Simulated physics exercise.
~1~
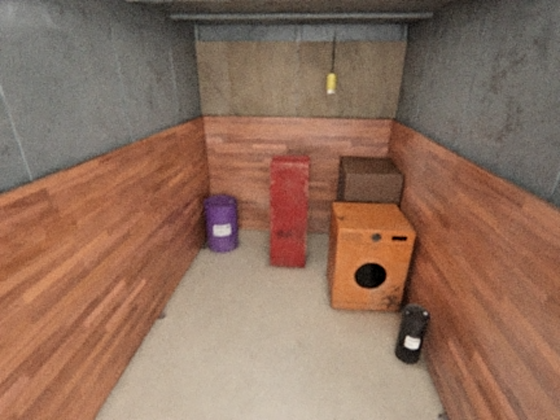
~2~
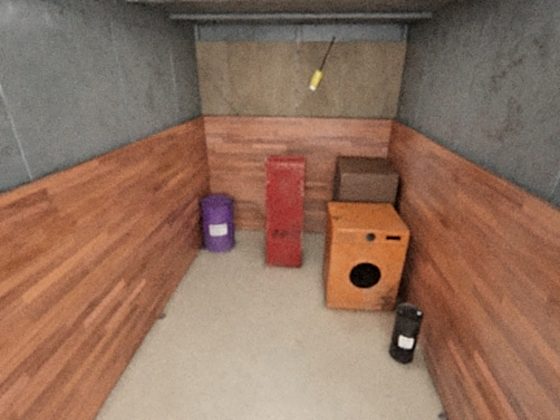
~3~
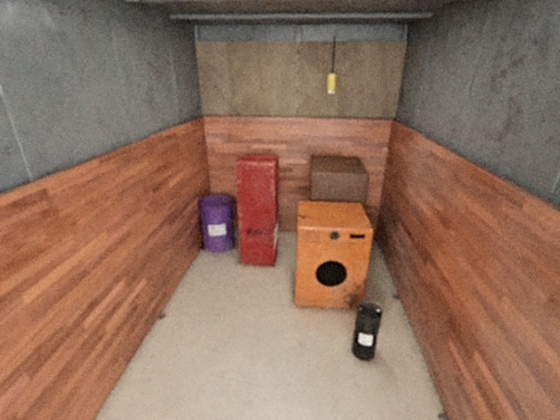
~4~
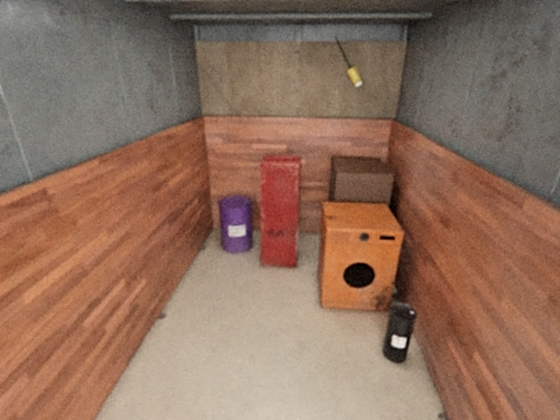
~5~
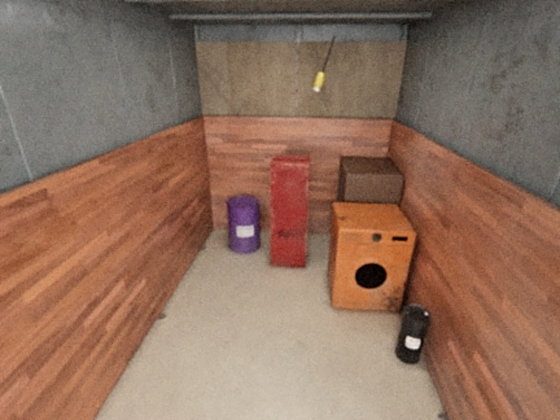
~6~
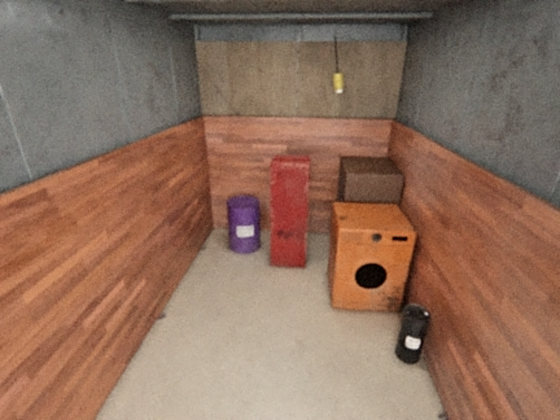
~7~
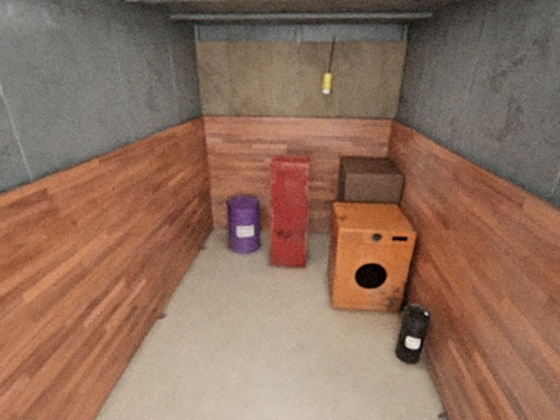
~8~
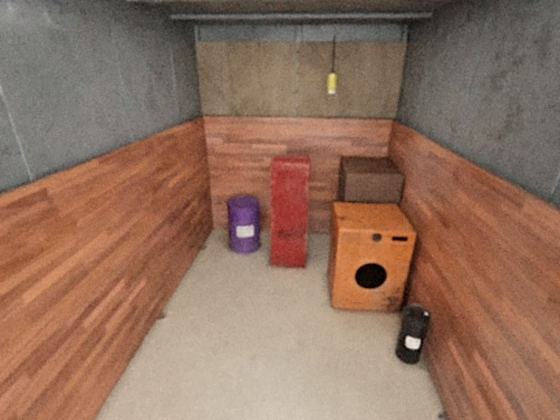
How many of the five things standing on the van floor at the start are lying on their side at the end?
None of them are, as all five are still standing upright at the end.
The load in the van slid a short way left across the floor, then back to the right, while a yellow hanging lamp swung above. Everything stayed upright, and the purple drum ended slightly right of where it began.
